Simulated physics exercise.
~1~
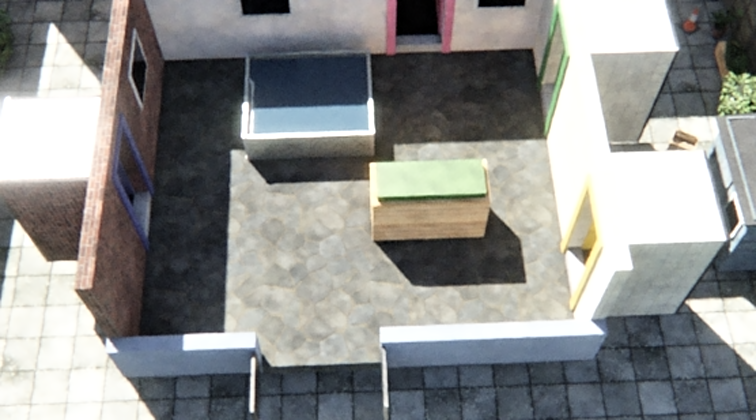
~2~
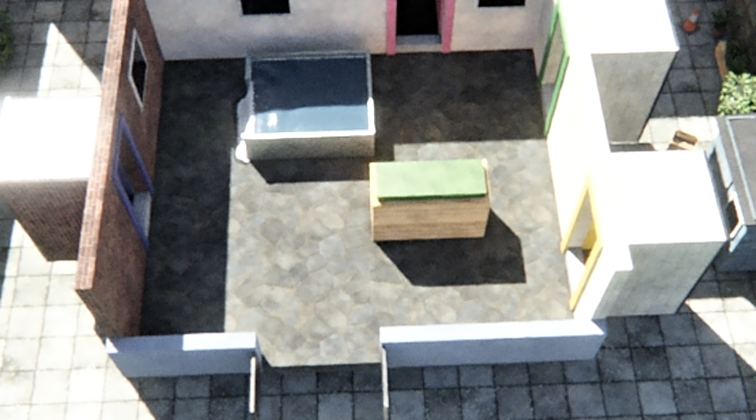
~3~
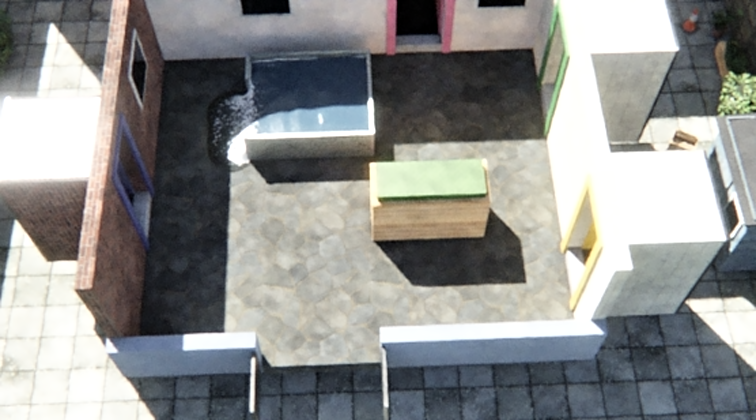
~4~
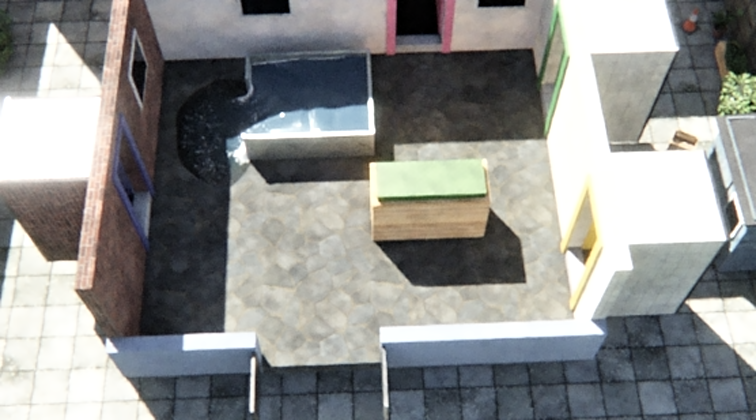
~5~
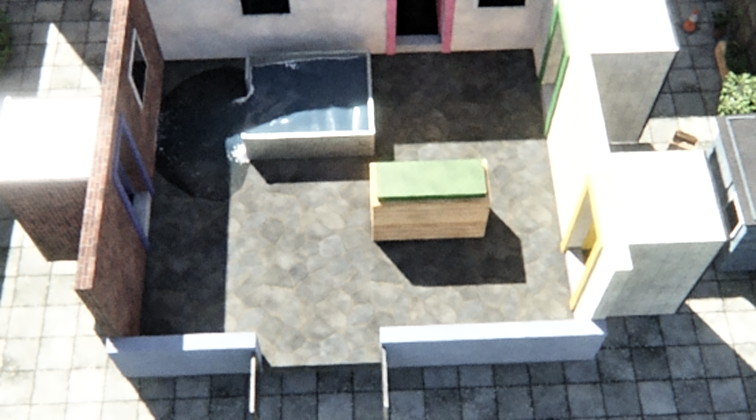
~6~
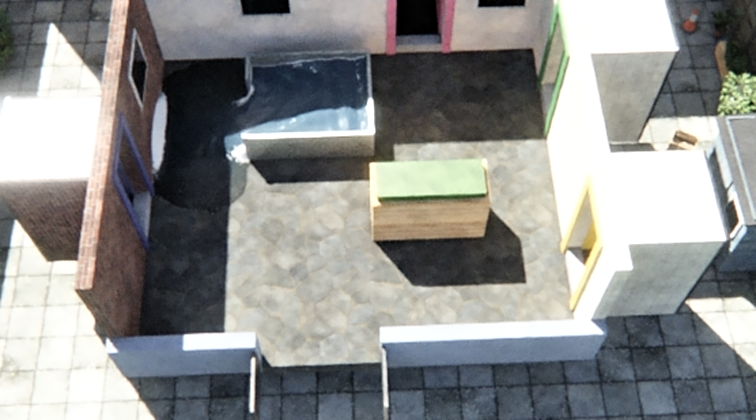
A walled yard with a water tank and a green-topped wooden block lay still, then water burst from the tank's left side and spread in a dark sheet across the paving to the brick wall.
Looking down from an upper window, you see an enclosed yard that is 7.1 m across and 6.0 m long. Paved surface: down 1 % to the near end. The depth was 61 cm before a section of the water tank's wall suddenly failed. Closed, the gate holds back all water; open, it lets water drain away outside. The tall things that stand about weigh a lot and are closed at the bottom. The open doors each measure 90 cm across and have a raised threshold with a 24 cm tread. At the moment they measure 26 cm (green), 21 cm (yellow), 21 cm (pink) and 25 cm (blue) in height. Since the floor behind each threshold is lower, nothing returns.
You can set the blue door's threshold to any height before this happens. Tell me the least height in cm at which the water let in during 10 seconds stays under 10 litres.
It should be about 15 cm.
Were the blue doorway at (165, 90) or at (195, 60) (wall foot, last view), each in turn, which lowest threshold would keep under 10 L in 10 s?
First place around 26 cm, second around 29 cm.
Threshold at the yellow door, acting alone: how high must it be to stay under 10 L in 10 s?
Yellow would need about 8.0 cm on its own.
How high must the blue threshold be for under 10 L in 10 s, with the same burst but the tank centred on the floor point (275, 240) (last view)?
Some 34 cm.
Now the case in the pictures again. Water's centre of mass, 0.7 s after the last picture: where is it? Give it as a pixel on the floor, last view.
The centre of all the water is around (267, 124).
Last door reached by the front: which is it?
Yellow.
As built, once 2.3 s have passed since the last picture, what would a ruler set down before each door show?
Depths in cm - green: 0, yellow: 0, pink: 0, blue: 15.
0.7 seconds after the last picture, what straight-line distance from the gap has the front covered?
About 3.2 m.
Then, 0.7 s after the last picture water covers 15 % of the floor, deepest (40 cm) near (168, 140); 16 cm at the blue door, 0 litres in over its 25 cm threshold.
Then, 2.3 s after the last picture water covers 35 % of the floor, deepest (30 cm) near (139, 346); 15 cm at the blue door, 0 litres in over its 25 cm threshold.
Then, 9.3 s after the last picture water covers 85 % of the floor, deepest (13 cm) near (473, 333); 6 cm at the blue door, 0 litres in over its 25 cm threshold.
At the blue door as built, the water peaked near 20 cm, 1.1 s after the last picture.
With a threshold of 13.5 cm, 16 litres would have come in within the 10 s; with 18 cm, 4 litres. So under 10 litres takes about 15 cm.
